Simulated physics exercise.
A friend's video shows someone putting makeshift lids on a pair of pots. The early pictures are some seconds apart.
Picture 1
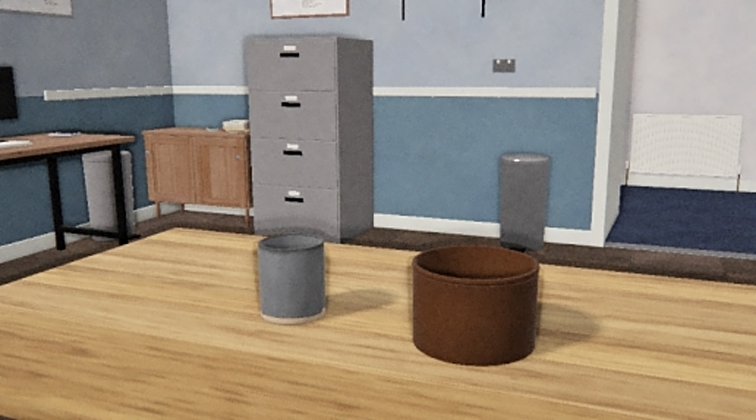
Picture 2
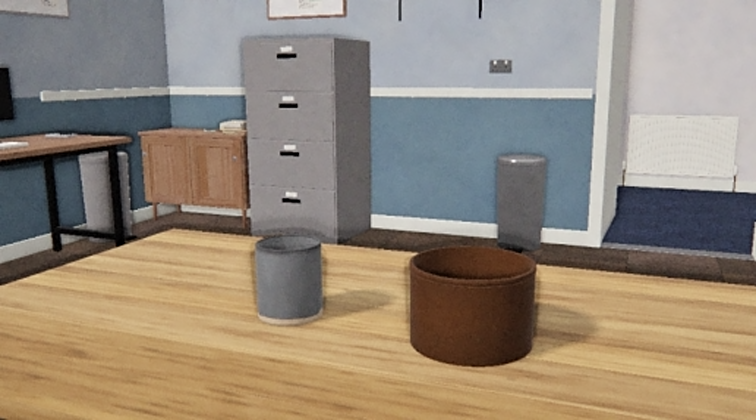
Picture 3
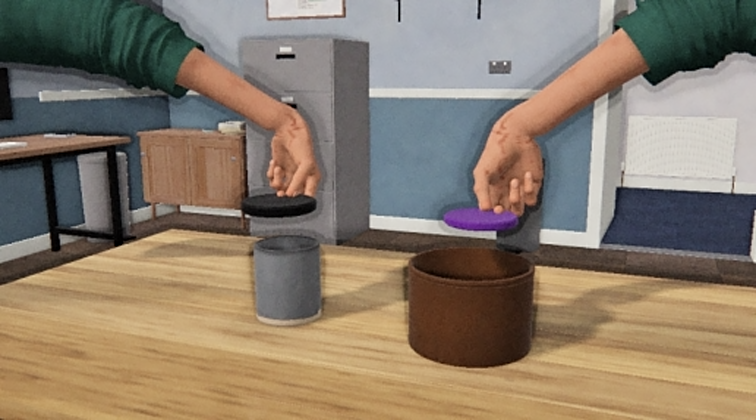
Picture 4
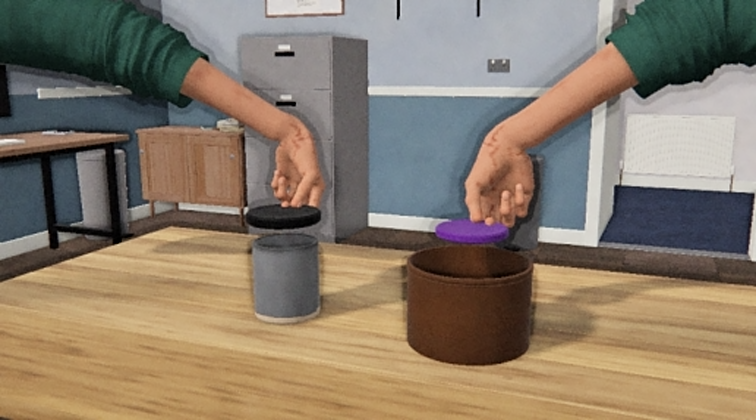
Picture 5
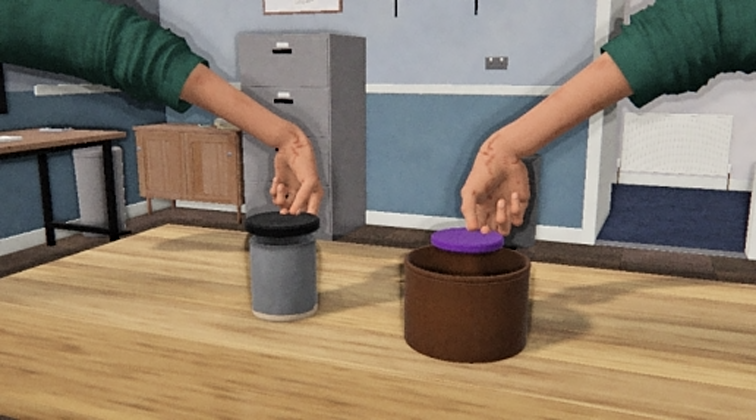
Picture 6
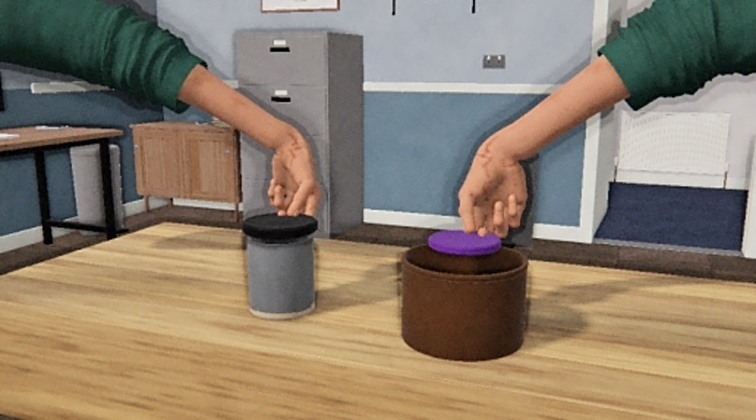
Two hands lowering a black disc onto a grey cup and a small purple disc over a wider brown pot, still holding both.
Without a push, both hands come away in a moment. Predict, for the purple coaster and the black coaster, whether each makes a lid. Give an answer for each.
The purple coaster makes no lid, the black coaster makes a lid.
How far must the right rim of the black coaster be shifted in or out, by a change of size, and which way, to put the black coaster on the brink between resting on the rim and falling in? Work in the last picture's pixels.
8 pixels or so, to the left.
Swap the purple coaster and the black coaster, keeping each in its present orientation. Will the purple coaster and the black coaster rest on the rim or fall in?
Once moved, the purple coaster does not fall in; as for the black coaster, it tumbles in.
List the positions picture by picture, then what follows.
Left mug (292, 278), in the first frame.
Right jar (471, 302), in the second frame.
Still on the way; purple coaster (481, 219); left mug (288, 280), in the third frame.
Still on the way; black coaster (284, 216); right jar (468, 301), in the fourth frame.
Still on the way; purple coaster (467, 240); left mug (284, 275), in the fifth frame.
In place, still held; purple coaster (465, 242); black coaster (280, 225); right jar (463, 297), in the sixth frame.
Then, 0.12 s past the last view, purple coaster travelled a little near (464, 265); black coaster sitting on the rim near (280, 231).
Then, 0.18 s past the last view, purple coaster in the air near (463, 310); black coaster sitting on the rim near (280, 231).
Finally, the purple coaster falls in, near (462, 328); the black coaster rests on the rim, near (280, 231).
